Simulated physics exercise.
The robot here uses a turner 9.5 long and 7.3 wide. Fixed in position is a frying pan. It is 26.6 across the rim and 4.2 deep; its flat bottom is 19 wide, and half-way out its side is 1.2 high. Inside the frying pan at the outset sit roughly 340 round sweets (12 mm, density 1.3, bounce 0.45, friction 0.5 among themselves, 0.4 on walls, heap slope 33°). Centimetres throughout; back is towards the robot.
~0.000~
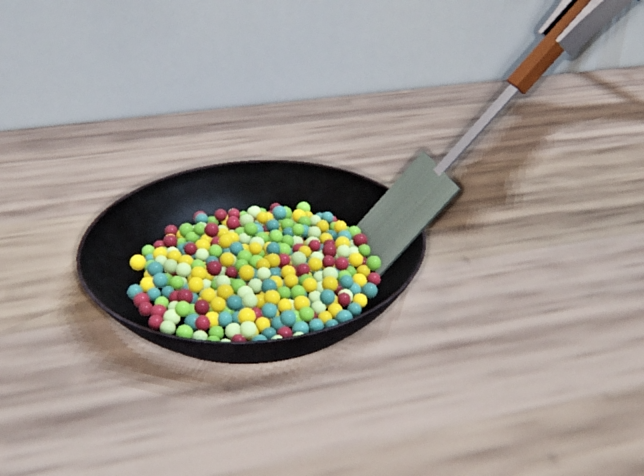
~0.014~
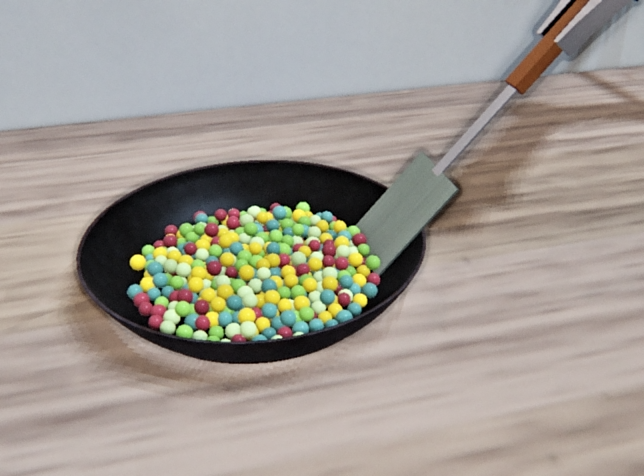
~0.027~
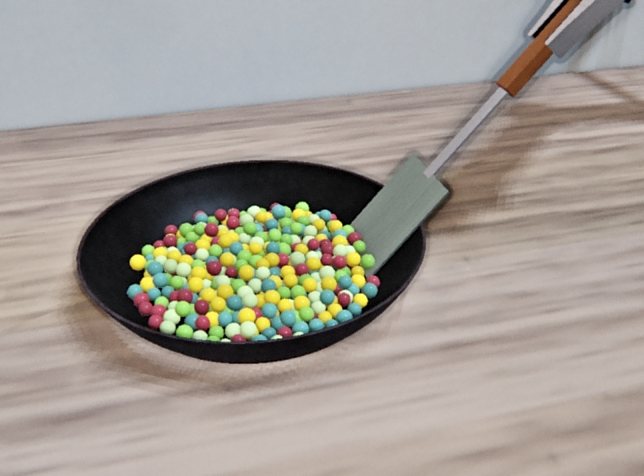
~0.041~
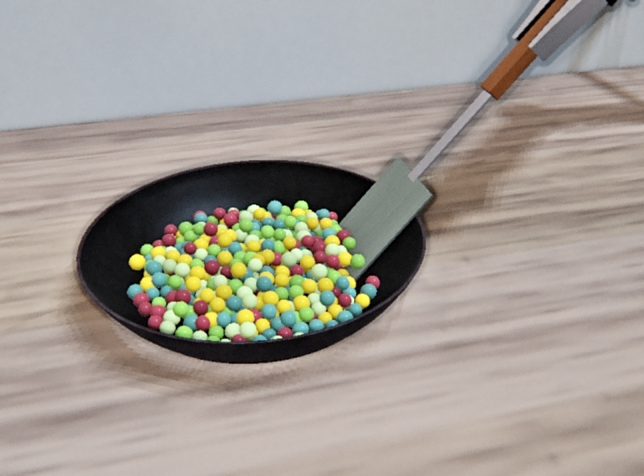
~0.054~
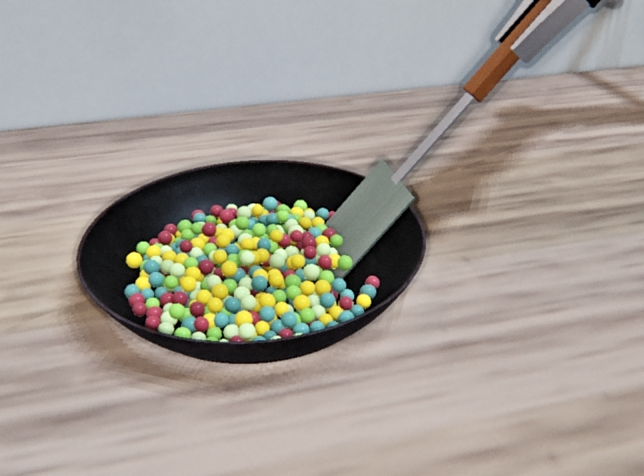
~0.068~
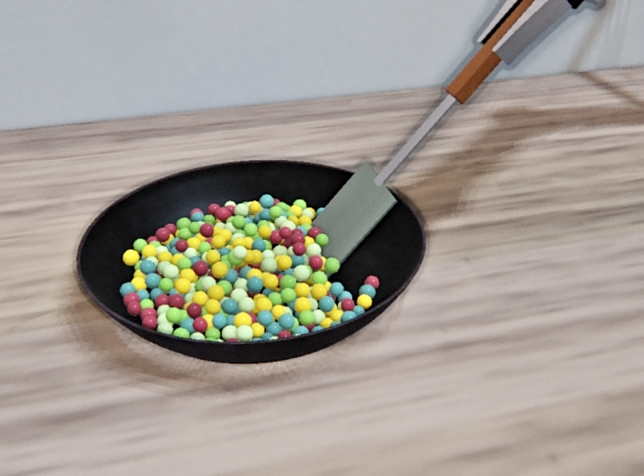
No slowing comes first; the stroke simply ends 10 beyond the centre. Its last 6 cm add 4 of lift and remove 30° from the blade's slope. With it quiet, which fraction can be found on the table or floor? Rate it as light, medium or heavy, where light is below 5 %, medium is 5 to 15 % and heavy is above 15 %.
Rating: Heavy.
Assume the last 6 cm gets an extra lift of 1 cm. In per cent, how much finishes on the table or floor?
About 15 %.
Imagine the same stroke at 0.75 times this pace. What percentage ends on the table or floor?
Estimate: Approx. 15 %.
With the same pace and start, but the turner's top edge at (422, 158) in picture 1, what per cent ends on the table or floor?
I'd estimate close to 20 per cent.
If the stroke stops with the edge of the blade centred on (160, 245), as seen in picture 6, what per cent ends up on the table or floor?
Roughly 15 per cent, I'd say.
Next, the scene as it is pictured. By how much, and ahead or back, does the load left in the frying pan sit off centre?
Offset: About 3.5 cm, ahead.
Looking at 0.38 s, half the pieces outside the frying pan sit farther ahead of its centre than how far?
24 cm.
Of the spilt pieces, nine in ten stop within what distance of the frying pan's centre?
That distance is around 65 cm.
By 0.11 s, sloping 48°, highest piece 6 above the table; 344 in the frying pan.
By 0.16 s, sloping 40°, highest piece 6 above the table; 344 in the frying pan.
By 0.38 s, sloping 18°, highest piece 17 above the table; 269 in the frying pan, 50 on the table or floor, 25 on the blade or in flight.
By 1.43 s, sloping 18°, highest piece 4 above the table; 269 in the frying pan, 75 on the table or floor.
Final count, 269 in the frying pan, 75 on the table or floor. That is 22 % on the table or floor.
